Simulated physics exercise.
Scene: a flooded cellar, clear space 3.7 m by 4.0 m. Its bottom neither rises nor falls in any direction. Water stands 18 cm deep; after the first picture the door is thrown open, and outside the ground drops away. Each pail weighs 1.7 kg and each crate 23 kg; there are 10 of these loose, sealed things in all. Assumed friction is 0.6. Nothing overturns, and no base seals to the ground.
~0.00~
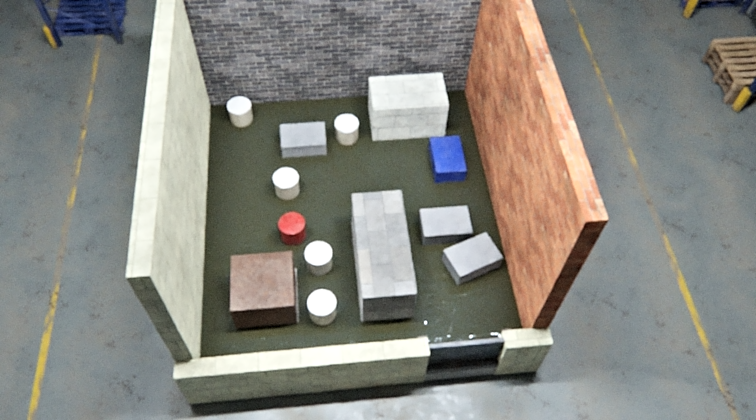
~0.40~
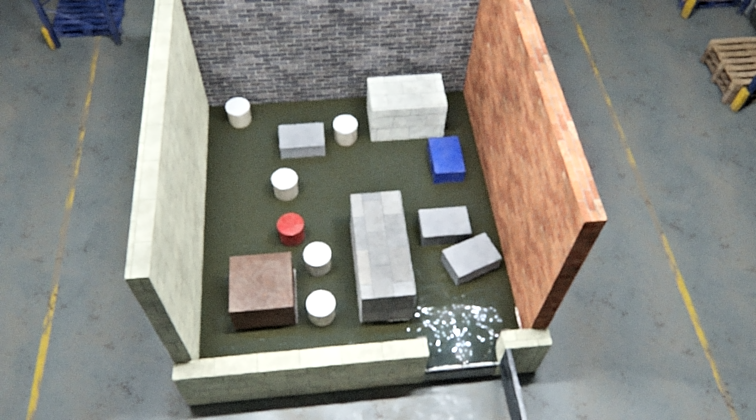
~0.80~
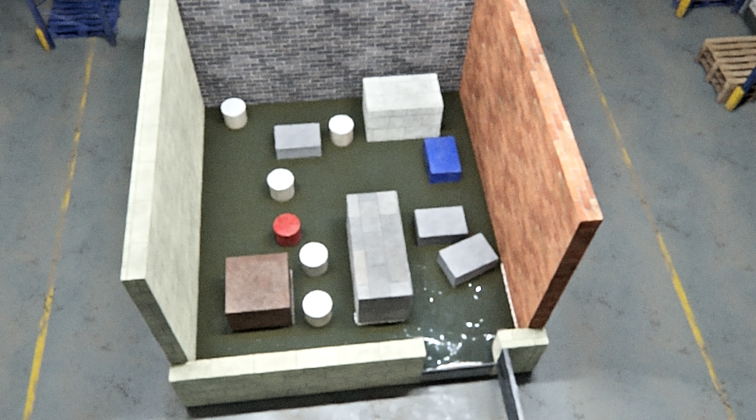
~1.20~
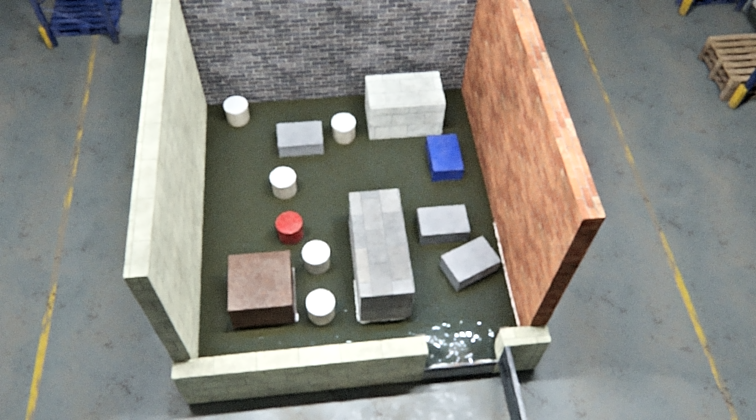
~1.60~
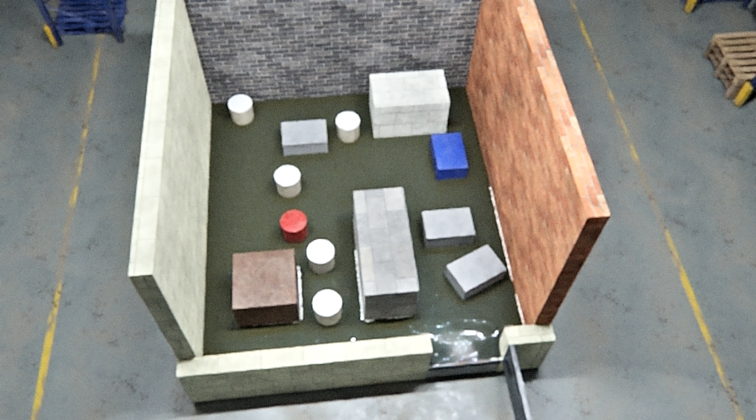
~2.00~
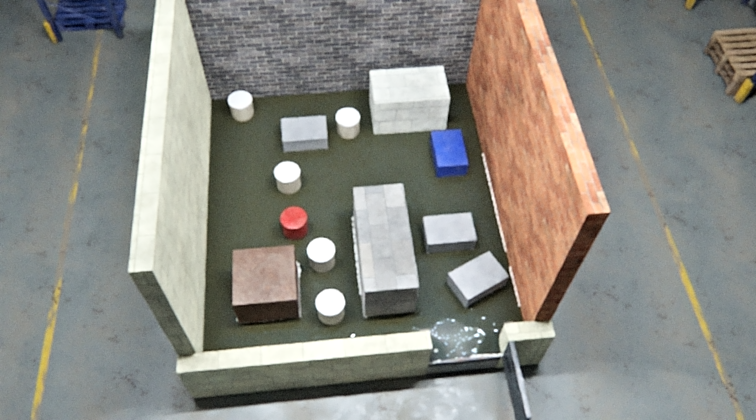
Water foaming at an opened gap in a walled enclosure's front, while the scattered blocks and white cylinders inside barely shift.
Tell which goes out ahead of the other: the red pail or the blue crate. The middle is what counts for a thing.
Blue.
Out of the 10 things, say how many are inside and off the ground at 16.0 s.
The count is 5.
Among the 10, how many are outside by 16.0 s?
I count 5 of them.
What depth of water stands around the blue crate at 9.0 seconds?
I'd put it at about 12 cm.
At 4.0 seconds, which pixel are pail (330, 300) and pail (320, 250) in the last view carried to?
Estimated pixels: (378, 324) and (328, 275).
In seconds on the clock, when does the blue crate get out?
Roughly 11.0 s, I'd say.
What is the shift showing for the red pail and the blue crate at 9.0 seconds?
Roughly 50 and 200 cm.
After 4.0 s the red pail is near (306, 227), 0.2 m from its start, afloat; the blue crate is near (460, 173), 0.4 m from its start, afloat; 1 of 10 are out; 9 afloat.
After 9.0 s the red pail is near (330, 228), 0.5 m from its start, afloat; the blue crate is near (488, 276), 1.9 m from its start, afloat; 3 of 10 are out; 7 afloat.
After 16.0 s the red pail is near (346, 260), 0.9 m from its start, afloat; the blue crate has gone out (at 10.8 s); 5 of 10 are out; 5 afloat.
After 20.0 s the red pail is near (349, 296), 1.2 m from its start, afloat; the blue crate has gone out (at 10.8 s); 5 of 10 are out; 4 afloat.
